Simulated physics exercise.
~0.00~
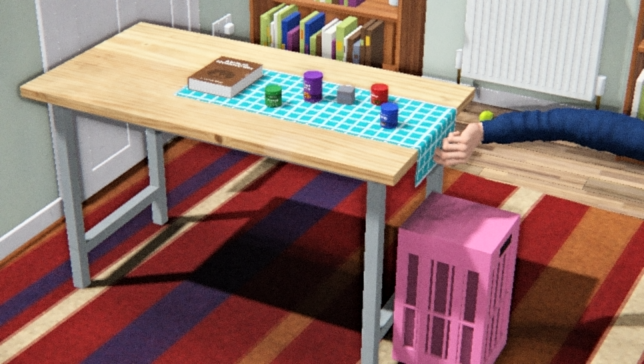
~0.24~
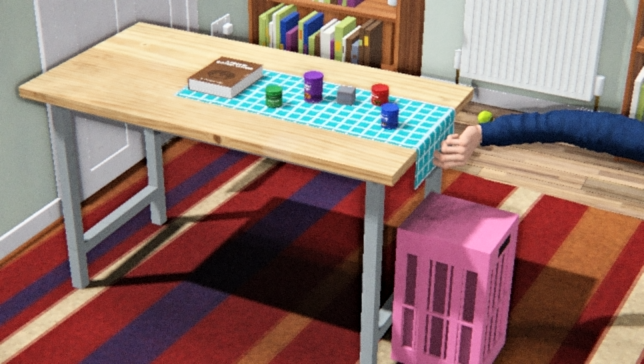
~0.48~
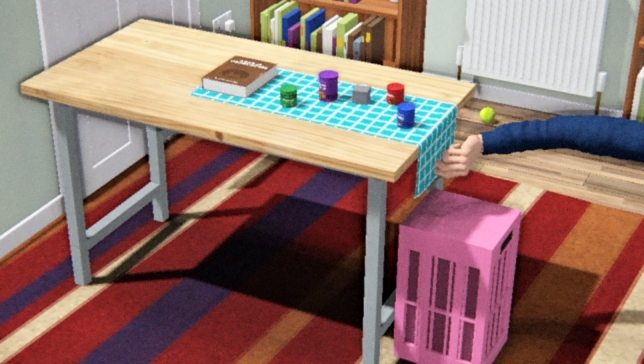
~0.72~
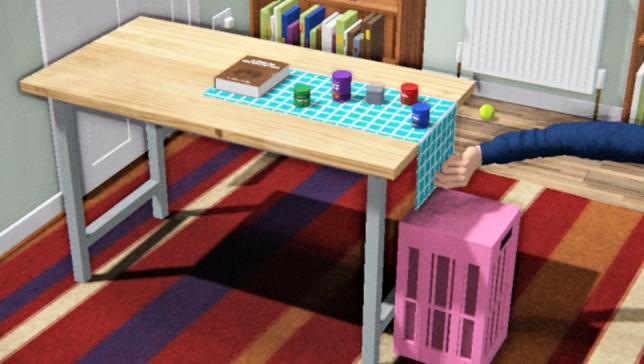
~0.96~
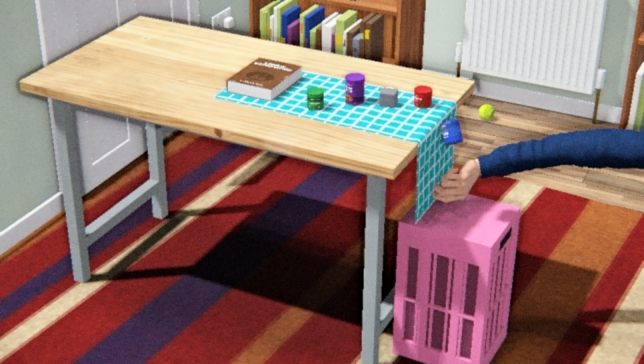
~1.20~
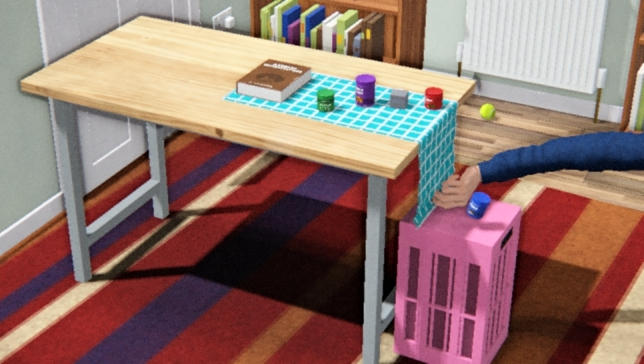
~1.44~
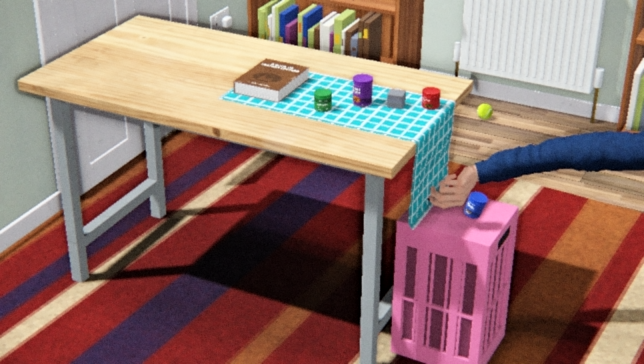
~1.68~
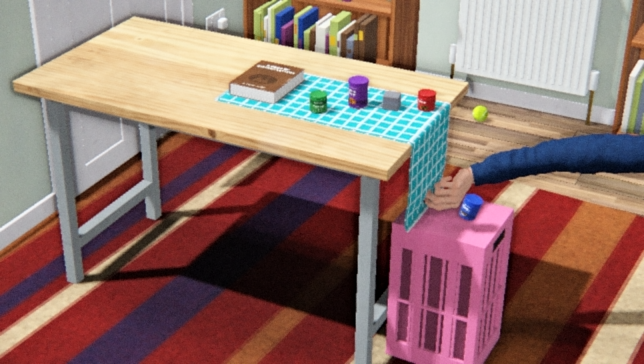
A hand in a dark blue sleeve grips the hanging end of a turquoise checked runner at the right of a wooden table, seen from slightly above in a slightly swaying view. On the cloth sit a brown book, a green pot, a purple can, a grey cube, a red pot and a blue pot, with a pink crate below. The hand slowly draws the cloth down, carrying everything right. The blue pot tips over the edge and drops onto the crate. The pull stops with the hem at the crate, the other things still on the table.
